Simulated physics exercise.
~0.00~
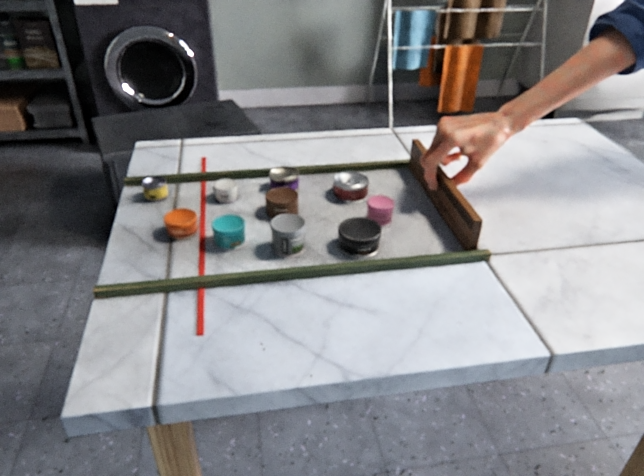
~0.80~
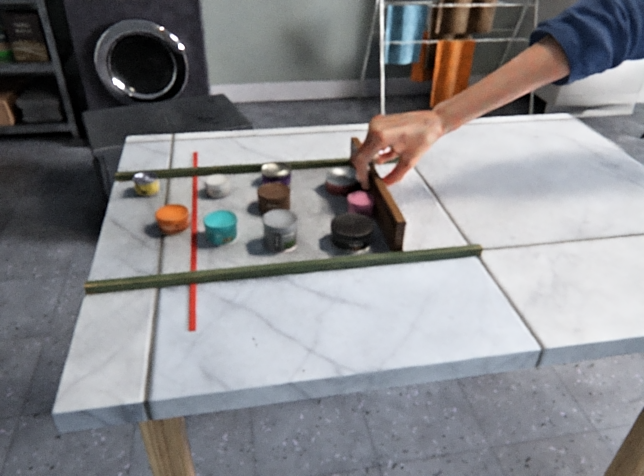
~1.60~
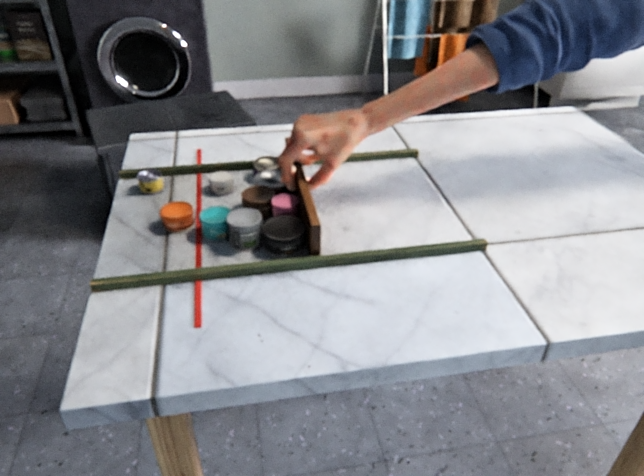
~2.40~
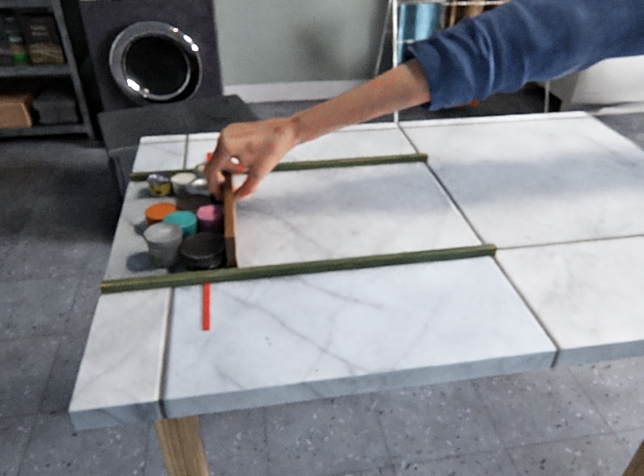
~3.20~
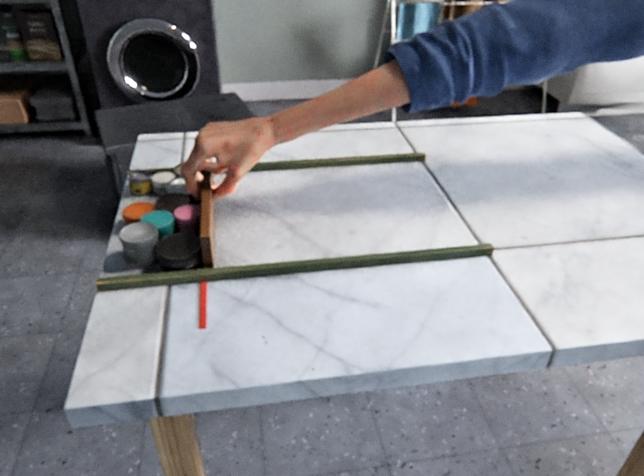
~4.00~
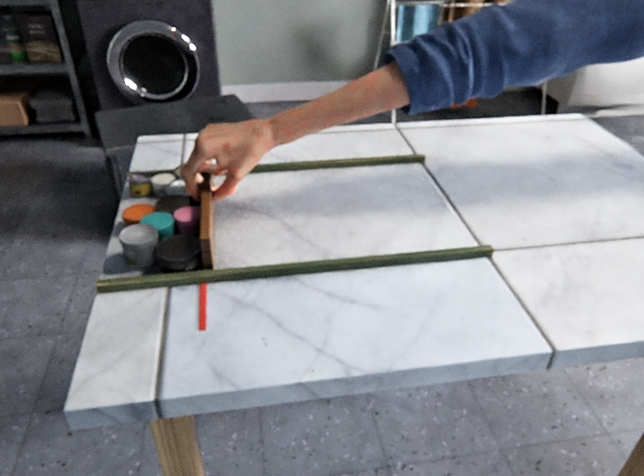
Hand sliding a wooden board leftward across a marble table, sweeping small colourful tins past a red strip into a tight cluster.
